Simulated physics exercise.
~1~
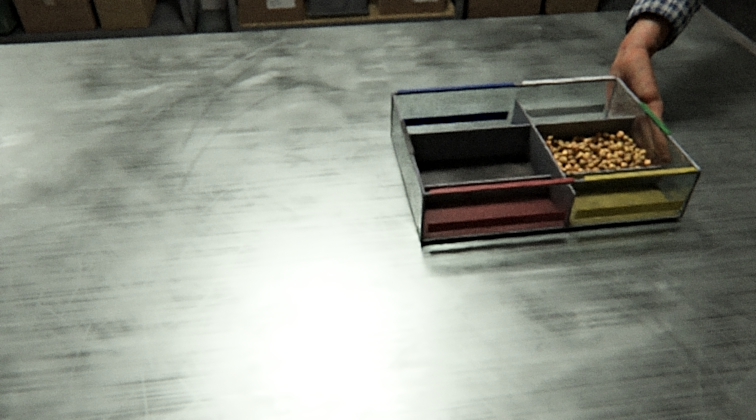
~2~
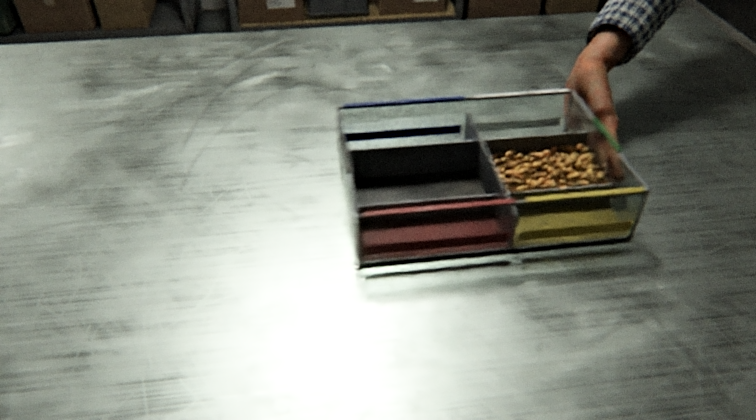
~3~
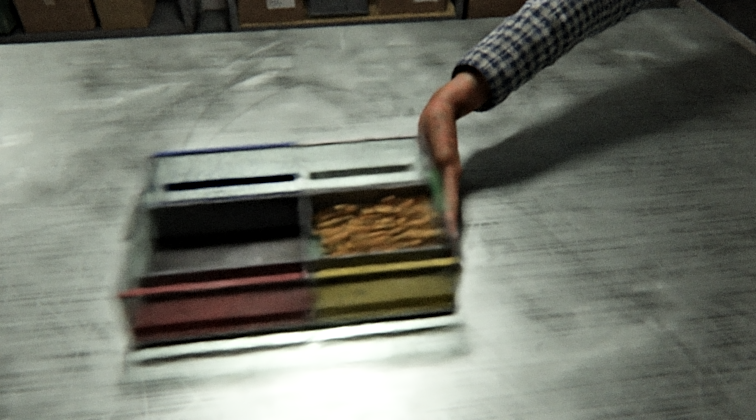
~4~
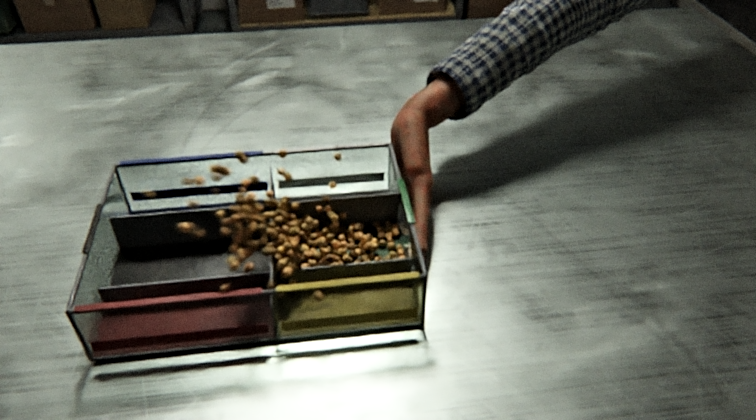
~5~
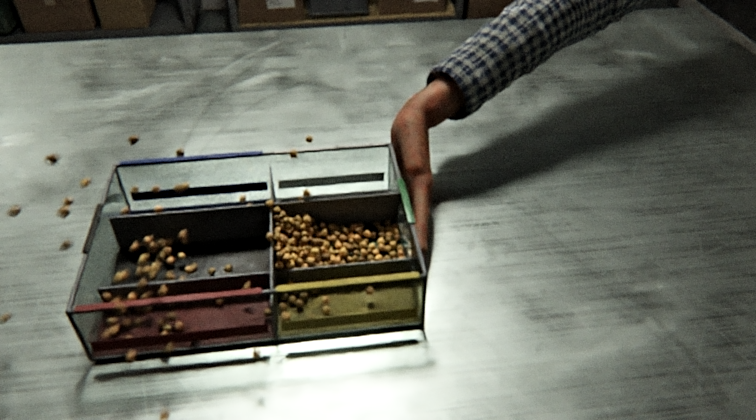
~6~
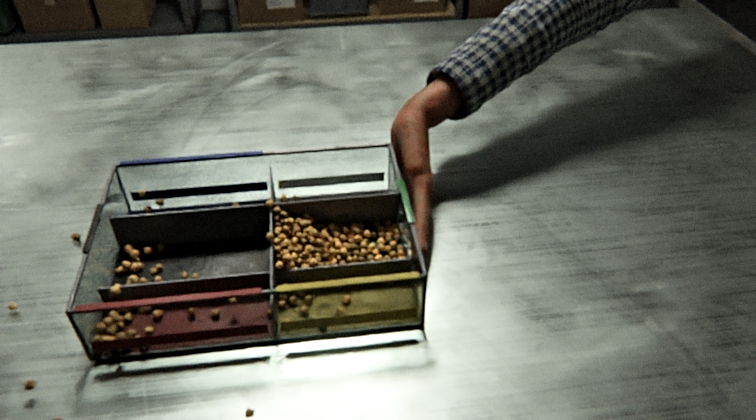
A divided tray holding chickpeas in one compartment slides left and toward the viewer across a metal table, pushed by a hand, then stops abruptly; some chickpeas fly leftward, scattering into other compartments and onto the table, while most remain where they began.
